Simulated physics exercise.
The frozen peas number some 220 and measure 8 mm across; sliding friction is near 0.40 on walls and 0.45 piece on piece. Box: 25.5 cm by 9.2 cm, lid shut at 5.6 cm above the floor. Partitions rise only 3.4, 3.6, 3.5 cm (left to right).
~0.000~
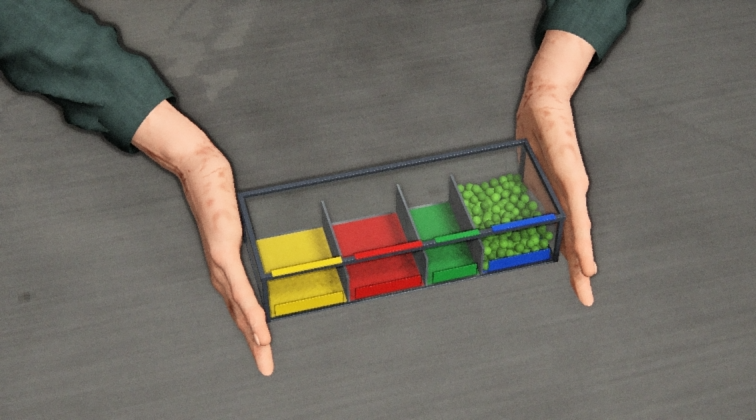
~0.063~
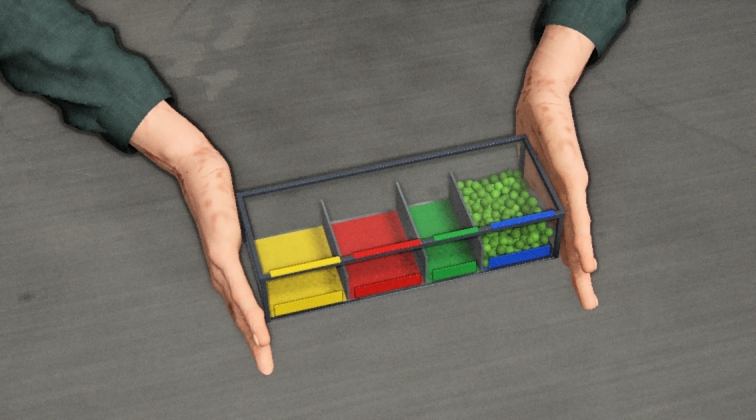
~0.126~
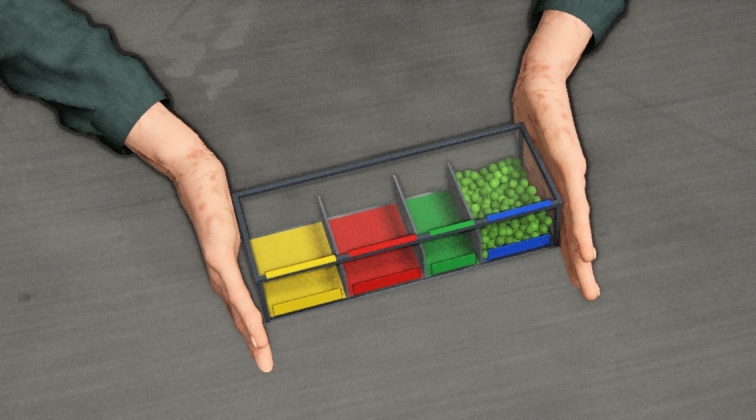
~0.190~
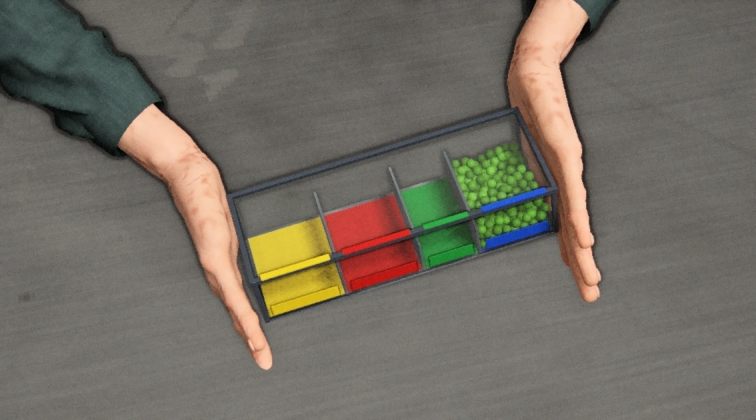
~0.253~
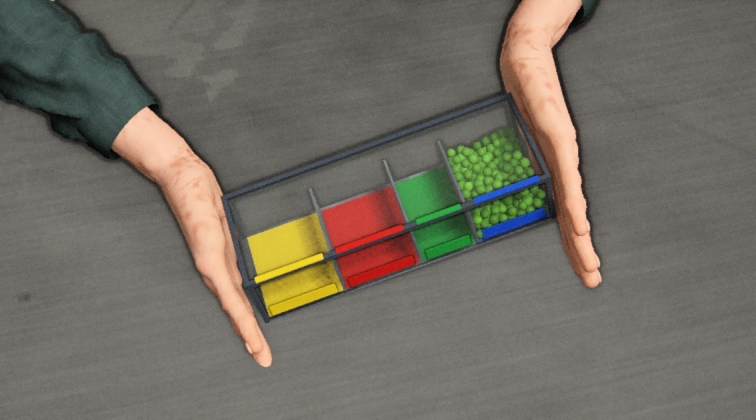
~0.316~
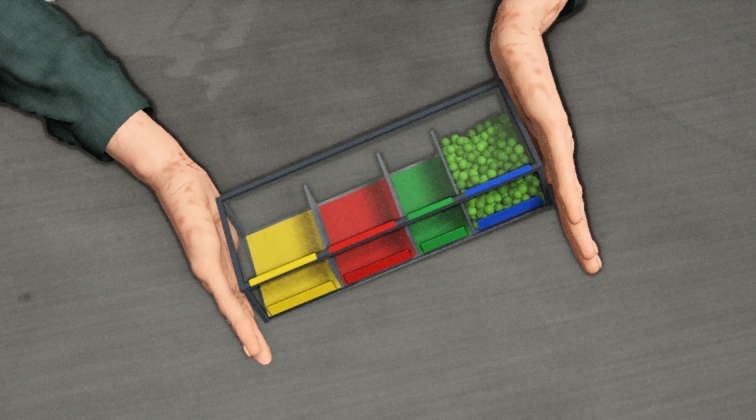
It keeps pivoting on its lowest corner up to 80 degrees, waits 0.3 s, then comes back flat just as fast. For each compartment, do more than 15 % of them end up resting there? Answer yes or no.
Red: No, blue: Yes, green: No, yellow: Yes.
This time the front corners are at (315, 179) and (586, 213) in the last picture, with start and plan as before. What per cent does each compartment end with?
Per cent at the end: Red 0; blue 100; green 0; yellow 0.
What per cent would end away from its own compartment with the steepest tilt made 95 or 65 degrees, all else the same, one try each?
Try one gives around 85 %, try two around 15 %.
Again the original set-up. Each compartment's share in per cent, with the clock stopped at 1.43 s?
Red = 10, blue = 65, green = 10, yellow = 10 (percent).
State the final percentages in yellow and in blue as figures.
Yellow: 30; blue: 55.
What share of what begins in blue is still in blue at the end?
50 %.
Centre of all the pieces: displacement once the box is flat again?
8.5 cm, roughly.
After 1.43 s, tilt 80 degrees; red 10 %, blue 65 %, green 10 %, yellow 10 %.
Then, at 2.17 s, tilt 40 degrees; red 10 %, blue 55 %, green 5 %, yellow 30 %.
After 2.94 s, tilt 0 degrees; red 10 %, blue 55 %, green 5 %, yellow 30 %.
In the end, at 3.4 s, red 10 %, blue 55 %, green 5 %, yellow 30 %.
